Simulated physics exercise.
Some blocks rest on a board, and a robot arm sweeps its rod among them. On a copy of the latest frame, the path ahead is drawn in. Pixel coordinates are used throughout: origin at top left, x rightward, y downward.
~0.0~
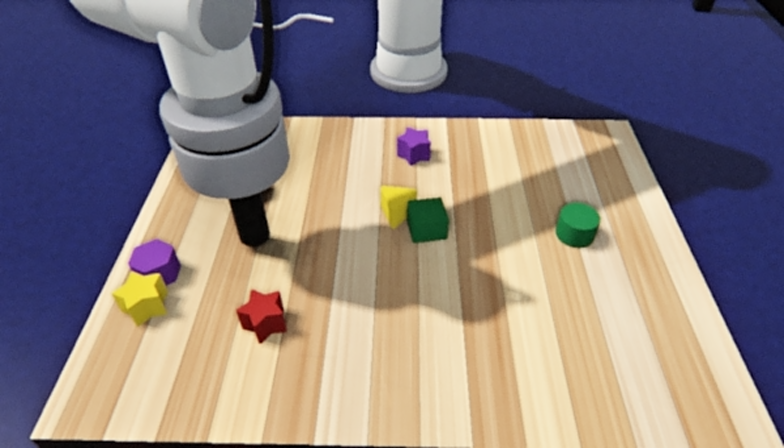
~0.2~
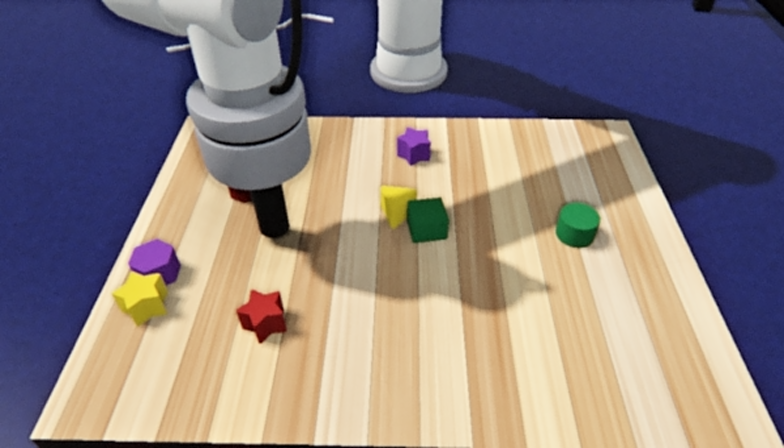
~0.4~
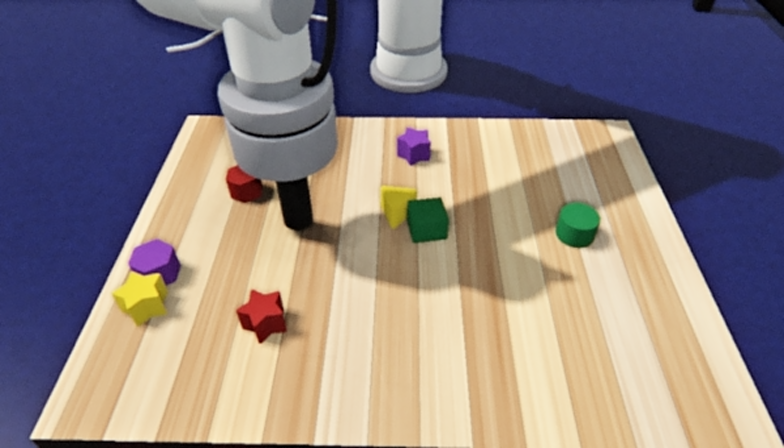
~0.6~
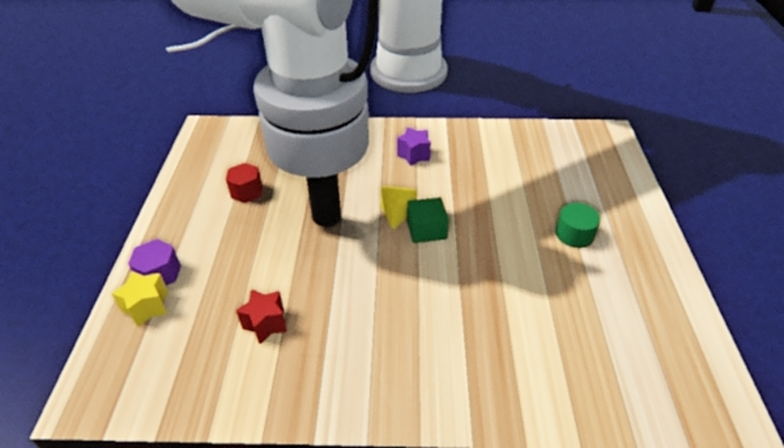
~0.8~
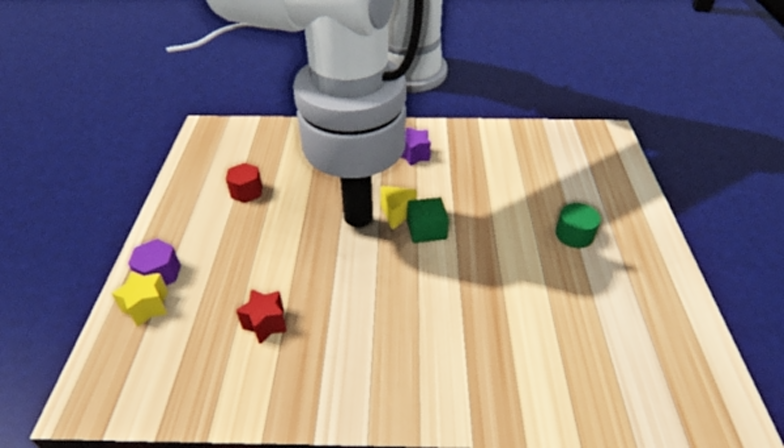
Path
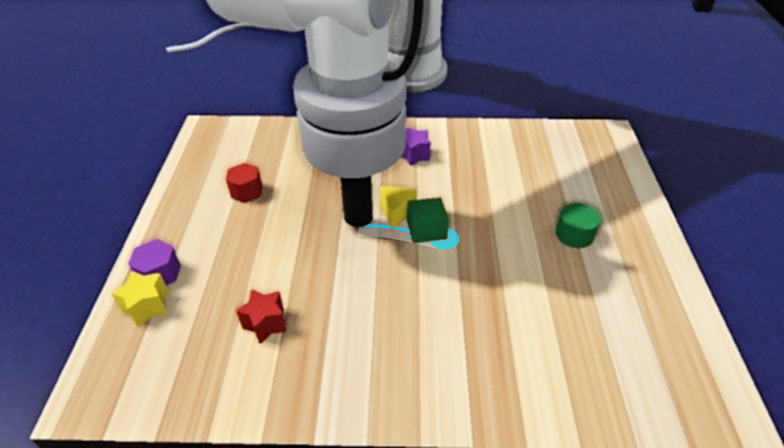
The video shows a robot arm moving its black rod rightward across a striped wooden board, passing a red block and nearing a yellow triangle beside a green block, while the scattered colored blocks stay still.
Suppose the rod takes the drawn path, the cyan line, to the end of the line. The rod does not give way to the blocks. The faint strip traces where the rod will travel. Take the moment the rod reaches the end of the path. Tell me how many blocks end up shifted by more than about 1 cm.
There will be two blocks that move more than 1 cm.
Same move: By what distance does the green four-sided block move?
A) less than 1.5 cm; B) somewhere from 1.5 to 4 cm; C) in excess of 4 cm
I'll go with C - in excess of 4 cm.
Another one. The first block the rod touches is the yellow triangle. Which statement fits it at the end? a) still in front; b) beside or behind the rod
b (beside or behind the rod)
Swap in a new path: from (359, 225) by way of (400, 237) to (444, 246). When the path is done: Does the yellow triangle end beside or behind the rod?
Yes
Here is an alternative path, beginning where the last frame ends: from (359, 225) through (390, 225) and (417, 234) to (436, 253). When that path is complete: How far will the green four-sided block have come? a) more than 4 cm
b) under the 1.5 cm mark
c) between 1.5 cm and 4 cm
It's c.
The drawn path runs from (359, 225) through (388, 227) and (416, 232) to (444, 238).
The first path, step by step. Halfway along, rod (403, 221); yellow triangle (408, 190), turned 35° anticlockwise; green four-sided block (438, 209), turned 20° clockwise.
At the end, rod (445, 230); yellow triangle (409, 190), turned 45° anticlockwise; green four-sided block (474, 208), turned 25° anticlockwise.
